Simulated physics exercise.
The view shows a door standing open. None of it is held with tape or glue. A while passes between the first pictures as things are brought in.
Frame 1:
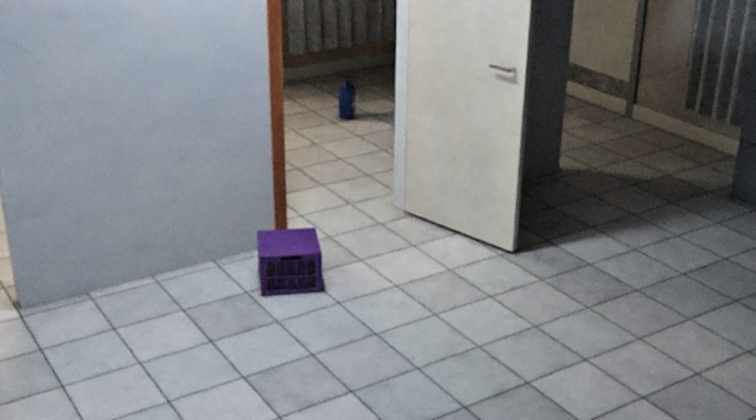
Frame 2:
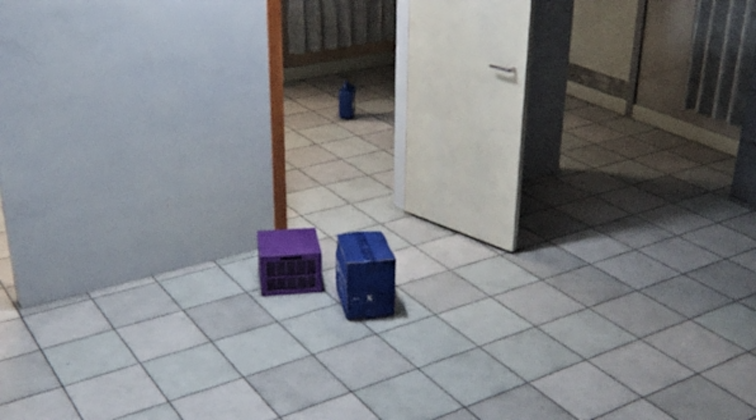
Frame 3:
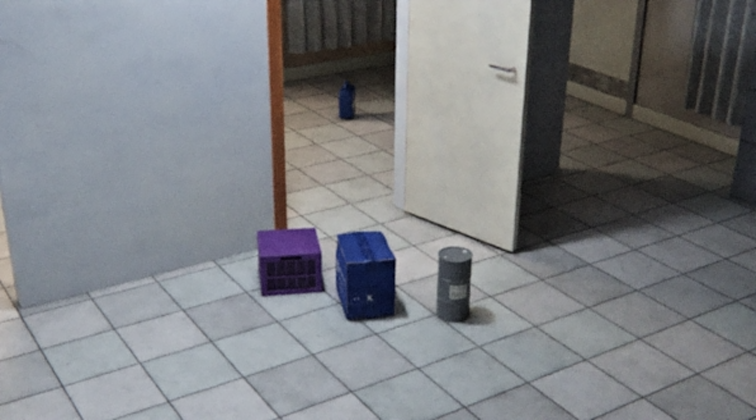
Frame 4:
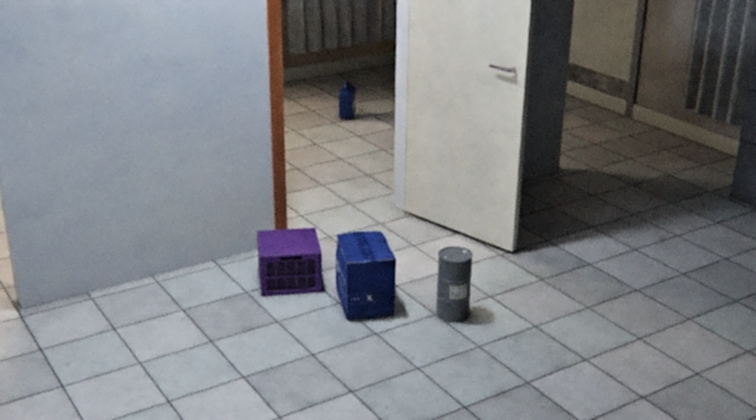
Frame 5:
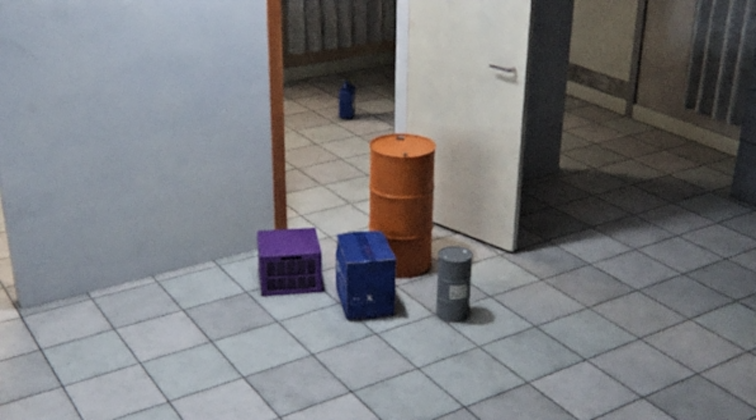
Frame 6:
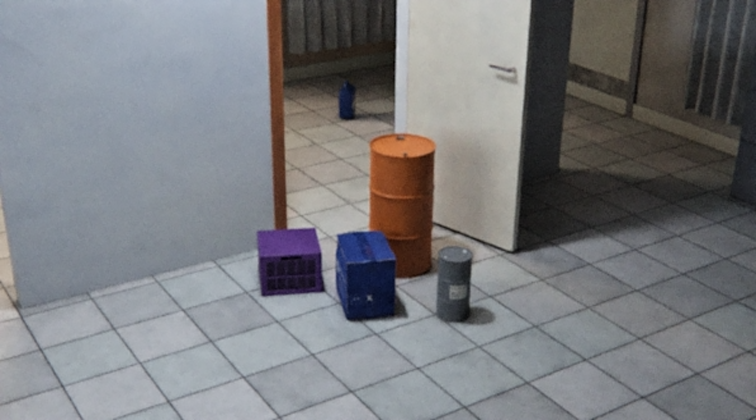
A pale door stands wide open and still between two tiled rooms, seen from slightly above by an unmoving camera. A purple crate sits by the end of the blue-grey wall at left, with a small blue container beyond the doorway. A blue box appears right of the crate, then a grey canister farther right, then a tall orange drum behind them, with nobody seen placing them.
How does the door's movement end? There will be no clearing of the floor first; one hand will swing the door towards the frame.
The door halts before the frame.
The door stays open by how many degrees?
About 70°.
Then, 0.40 s after the last picture, door 97° open.
Then, 0.70 s after the last picture, door 80° open.
Then, 0.90 s after the last picture, door 69° open.
At rest, door 68° open; all 4 in place. Seen from the same camera at the end, orange drum near (398, 206).
